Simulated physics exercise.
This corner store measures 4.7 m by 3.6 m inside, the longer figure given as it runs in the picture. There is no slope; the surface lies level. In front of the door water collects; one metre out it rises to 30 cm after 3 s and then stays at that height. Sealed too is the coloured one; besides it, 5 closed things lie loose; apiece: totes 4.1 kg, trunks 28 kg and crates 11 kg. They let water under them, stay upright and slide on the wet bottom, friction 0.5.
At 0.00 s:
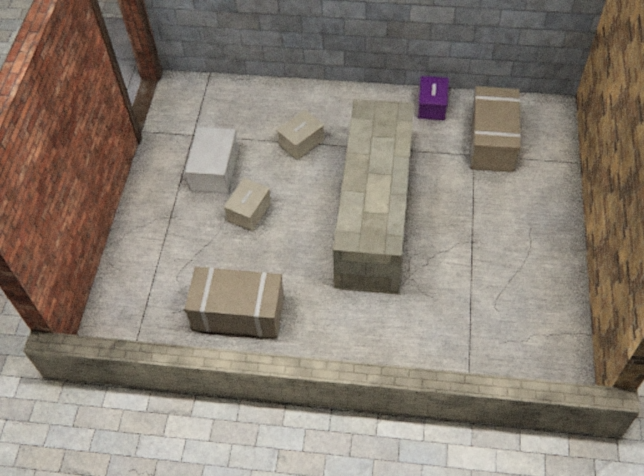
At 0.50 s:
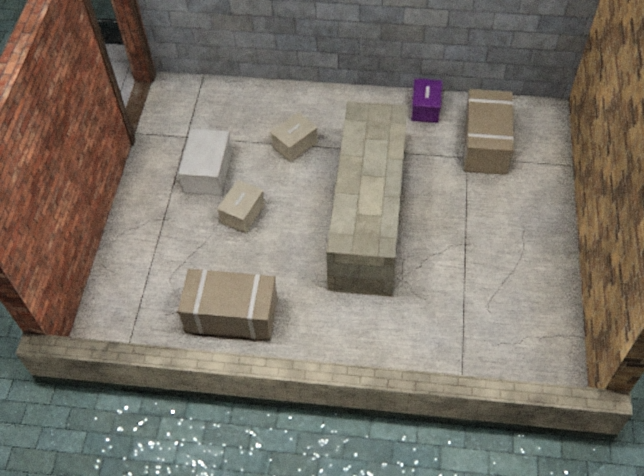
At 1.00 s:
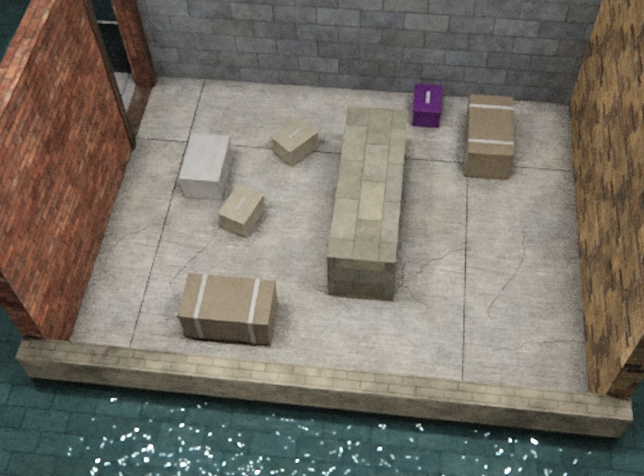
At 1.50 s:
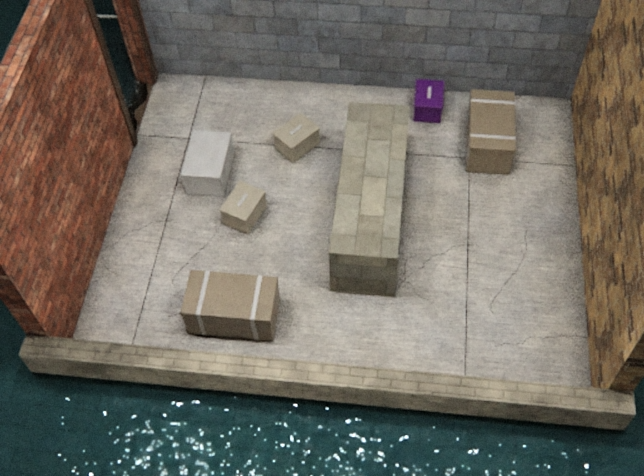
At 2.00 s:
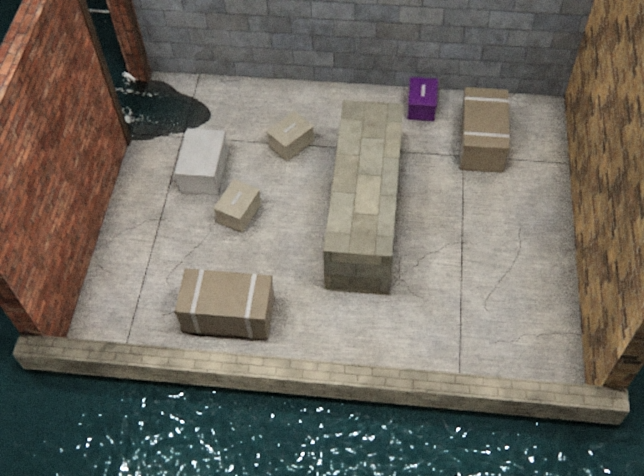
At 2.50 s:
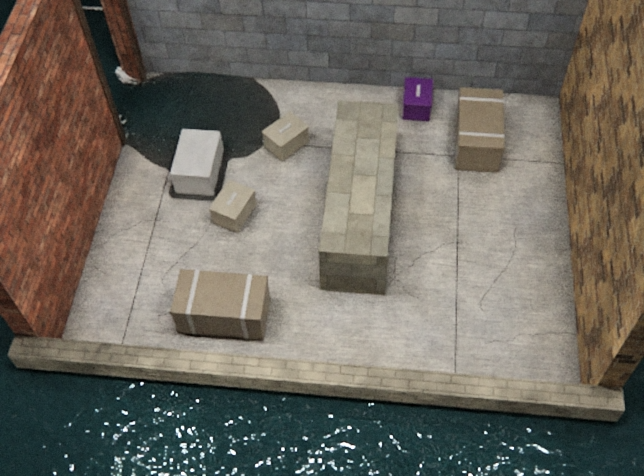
We see boxes, a purple tote and a long block in a walled store as water covers the paving outside, then enters through the left doorway and spreads across the back corner around a pale box; the objects stay put.
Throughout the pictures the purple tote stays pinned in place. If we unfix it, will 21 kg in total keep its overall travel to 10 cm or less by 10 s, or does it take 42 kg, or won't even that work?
Only big one works.
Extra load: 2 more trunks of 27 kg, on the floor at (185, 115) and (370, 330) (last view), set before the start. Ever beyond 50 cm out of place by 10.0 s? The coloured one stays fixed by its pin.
In order: Above the mark, within the mark.
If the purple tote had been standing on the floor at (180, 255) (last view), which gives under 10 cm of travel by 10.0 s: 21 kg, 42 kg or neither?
The answer: Either weight will do.
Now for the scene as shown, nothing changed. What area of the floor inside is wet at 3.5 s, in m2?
Around 5.0 m2 of it.
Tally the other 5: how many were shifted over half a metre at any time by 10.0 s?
All told, that gives 5.
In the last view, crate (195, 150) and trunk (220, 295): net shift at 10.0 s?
50 cm, 60 cm.
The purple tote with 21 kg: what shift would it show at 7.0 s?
Roughly 100 cm.
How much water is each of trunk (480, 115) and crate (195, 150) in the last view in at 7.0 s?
Depth approx. 8 cm / 9 cm.
After 3.5 s the purple tote would be 0 cm from its start with 21 kg and 0 cm from its start with 42 kg; 1 cm of water round it then.
After 4.5 s the purple tote would be 28 cm from its start with 21 kg and 0 cm from its start with 42 kg; 11 cm of water round it then.
After 7.0 s the purple tote would be 99 cm from its start with 21 kg and 0 cm from its start with 42 kg; 13 cm of water round it then.
After 10.0 s the purple tote would be 121 cm from its start with 21 kg and 0 cm from its start with 42 kg; 14 cm of water round it then.
